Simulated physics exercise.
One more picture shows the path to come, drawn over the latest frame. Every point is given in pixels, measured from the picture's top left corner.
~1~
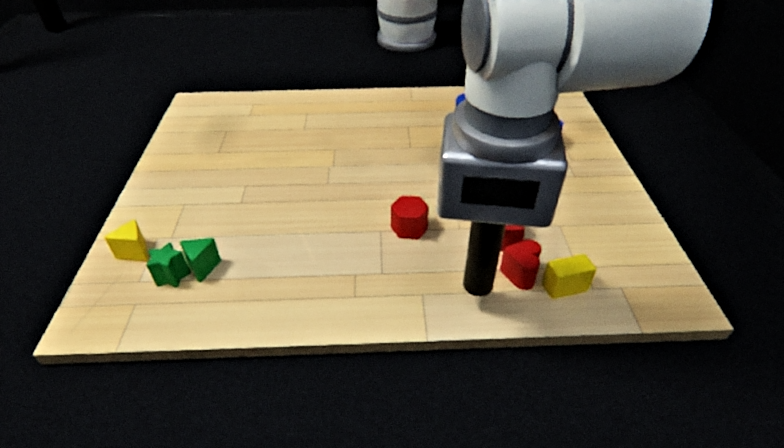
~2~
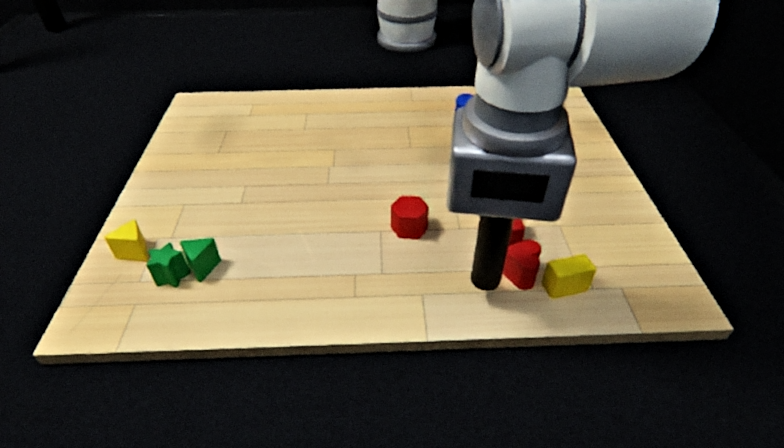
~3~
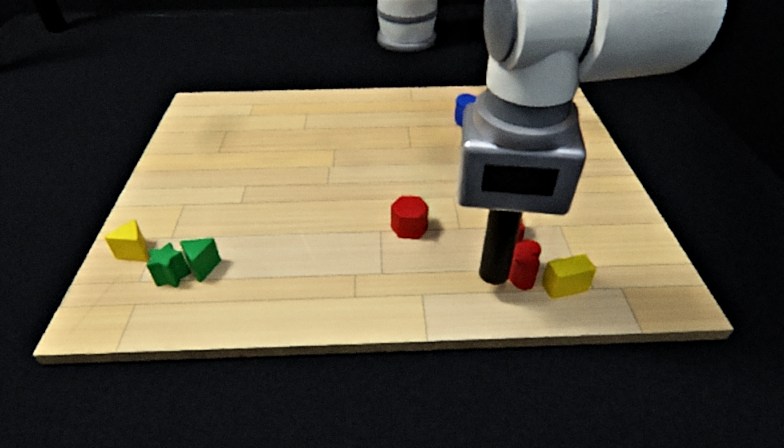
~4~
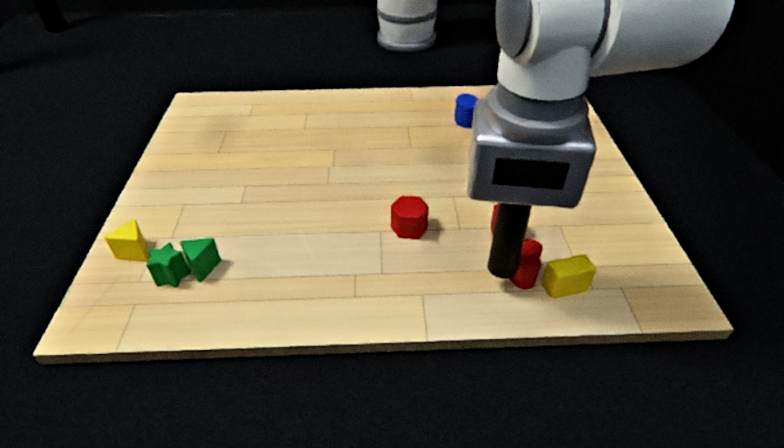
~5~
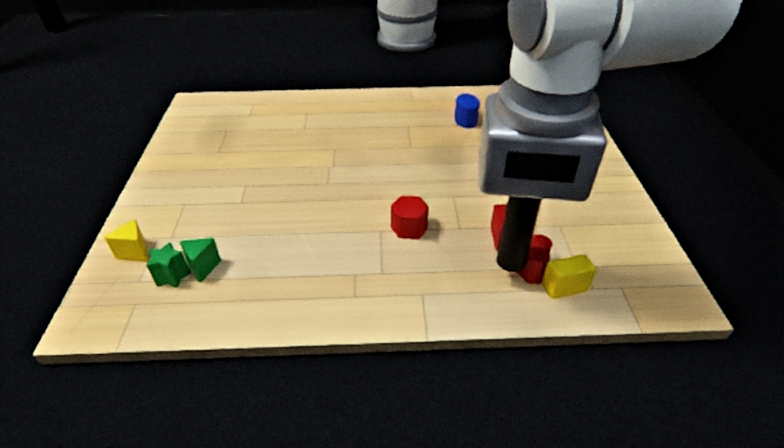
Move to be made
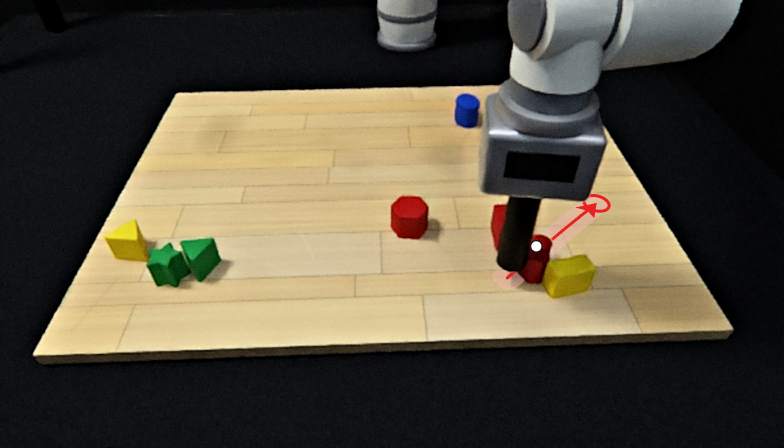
At the start, a robot arm holds a black rod upright just left of a red heart-shaped block and a yellow block on a wooden board. The rod shifts slightly right and away from the viewer, then nudges the red block a little toward the yellow one, while the other blocks stay put.
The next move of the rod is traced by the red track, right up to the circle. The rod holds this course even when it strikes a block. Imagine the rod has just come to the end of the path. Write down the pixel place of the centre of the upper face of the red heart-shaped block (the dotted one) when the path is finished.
It is at (600, 218).
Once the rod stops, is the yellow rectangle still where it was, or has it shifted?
That one stays where it is.
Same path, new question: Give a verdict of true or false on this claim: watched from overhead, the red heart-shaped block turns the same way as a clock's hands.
That claim is true.
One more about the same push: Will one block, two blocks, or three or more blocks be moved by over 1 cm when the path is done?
I expect one block to move.
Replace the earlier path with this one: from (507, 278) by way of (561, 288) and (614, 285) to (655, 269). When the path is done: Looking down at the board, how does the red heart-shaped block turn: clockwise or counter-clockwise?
It spins against the clock.
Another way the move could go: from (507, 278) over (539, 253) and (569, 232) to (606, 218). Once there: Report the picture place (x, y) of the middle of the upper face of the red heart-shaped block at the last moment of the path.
It will likely be found at (624, 215).
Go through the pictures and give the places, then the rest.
In the first frame, rod tip (478, 285); block tops, red rectangle hidden; red heart-shaped block (526, 252); yellow rectangle (572, 265).
In the second frame, rod (486, 280); blocks unchanged.
In the third frame, rod (494, 274); blocks unchanged.
In the fourth frame, rod (502, 268); blocks unchanged.
In the fifth frame, rod (511, 262); red rectangle partly hidden; red heart-shaped block (536, 246); yellow rectangle (572, 265).
Path on the board, from (507, 278) to (596, 203); the dot is on the red heart-shaped block.
The first path, step by step. One third of the way, rod (544, 234); red heart-shaped block (574, 225), turned 30° clockwise.
Two thirds of the way, rod (575, 209); red heart-shaped block (600, 218), turned 70° clockwise.
At the end, rod (602, 188); red rectangle in place; red heart-shaped block (600, 218), turned 75° clockwise; yellow rectangle in place.
